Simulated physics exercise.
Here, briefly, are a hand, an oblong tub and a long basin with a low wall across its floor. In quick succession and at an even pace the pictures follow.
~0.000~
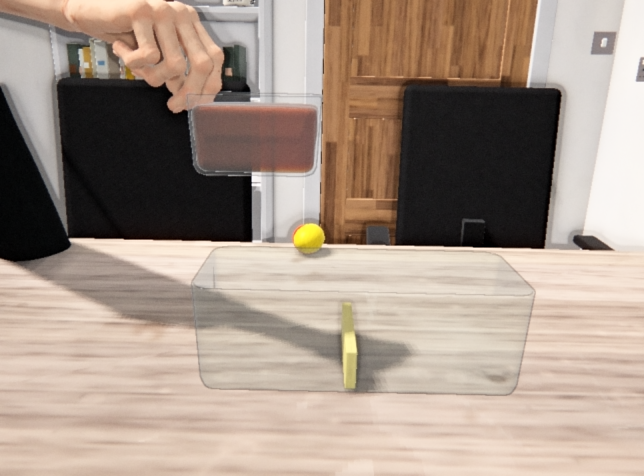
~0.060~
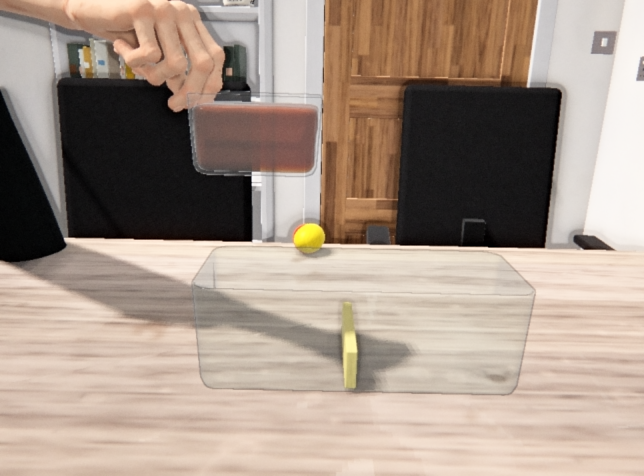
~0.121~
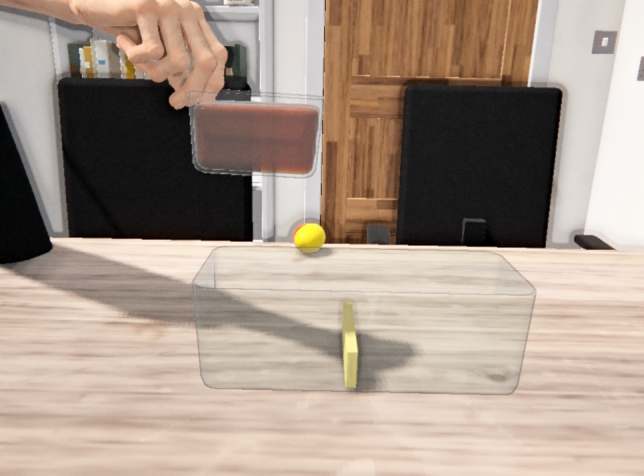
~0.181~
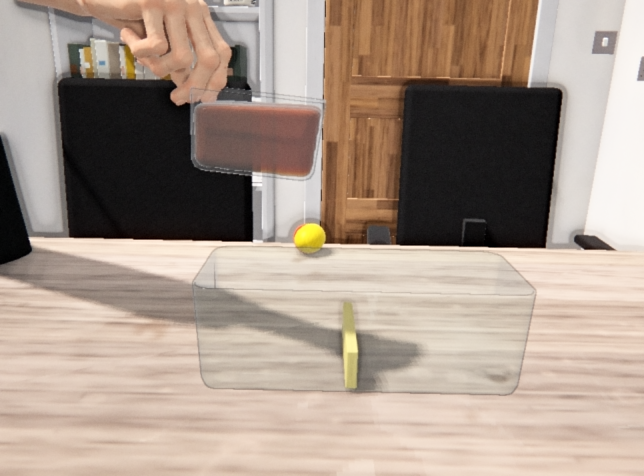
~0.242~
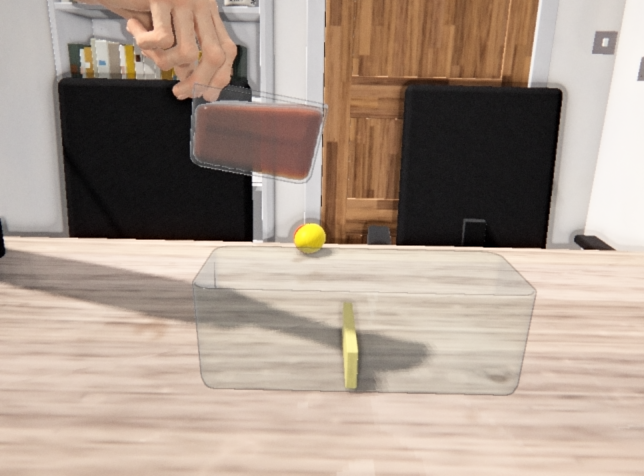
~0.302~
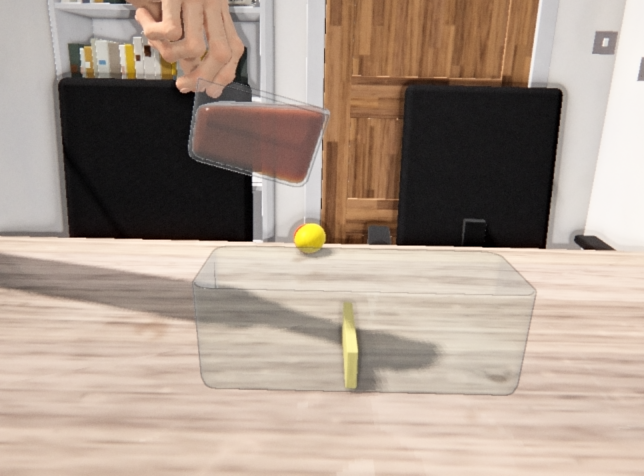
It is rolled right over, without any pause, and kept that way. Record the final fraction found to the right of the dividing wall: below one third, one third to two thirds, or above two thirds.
Final fraction right of the wall: Above two thirds.
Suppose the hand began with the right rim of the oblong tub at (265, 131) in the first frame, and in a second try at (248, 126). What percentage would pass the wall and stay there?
You'd get around 20 per cent and then around 5 per cent.
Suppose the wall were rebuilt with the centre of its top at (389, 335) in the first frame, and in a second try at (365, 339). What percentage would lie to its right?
In order, near 50 and 60 in a hundred.
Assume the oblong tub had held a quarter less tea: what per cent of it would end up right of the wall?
Near 75 parts in a hundred.
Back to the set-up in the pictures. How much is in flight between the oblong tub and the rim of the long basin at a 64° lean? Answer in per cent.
Roughly 30 per cent.
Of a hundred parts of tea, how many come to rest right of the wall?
It comes to some 75 per cent.
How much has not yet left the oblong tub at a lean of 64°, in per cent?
Near 50 in a hundred still remains.
A moment on, the oblong tub is tipped part way and 52 per cent is still to pour, 1 is left of the wall and 15 right of it.
Next, the oblong tub is tipped on its side and 12 per cent is still to pour, 5 is left of the wall and 74 right of it.
Then the oblong tub is tipped on its side and 1 per cent is still to pour, 19 is left of the wall and 77 right of it.
Later the oblong tub is tipped on its side and 0 per cent is still to pour, 21 is left of the wall and 77 right of it.
Finally, 21 per cent lies left of the wall, 77 right of it and 1 outside.
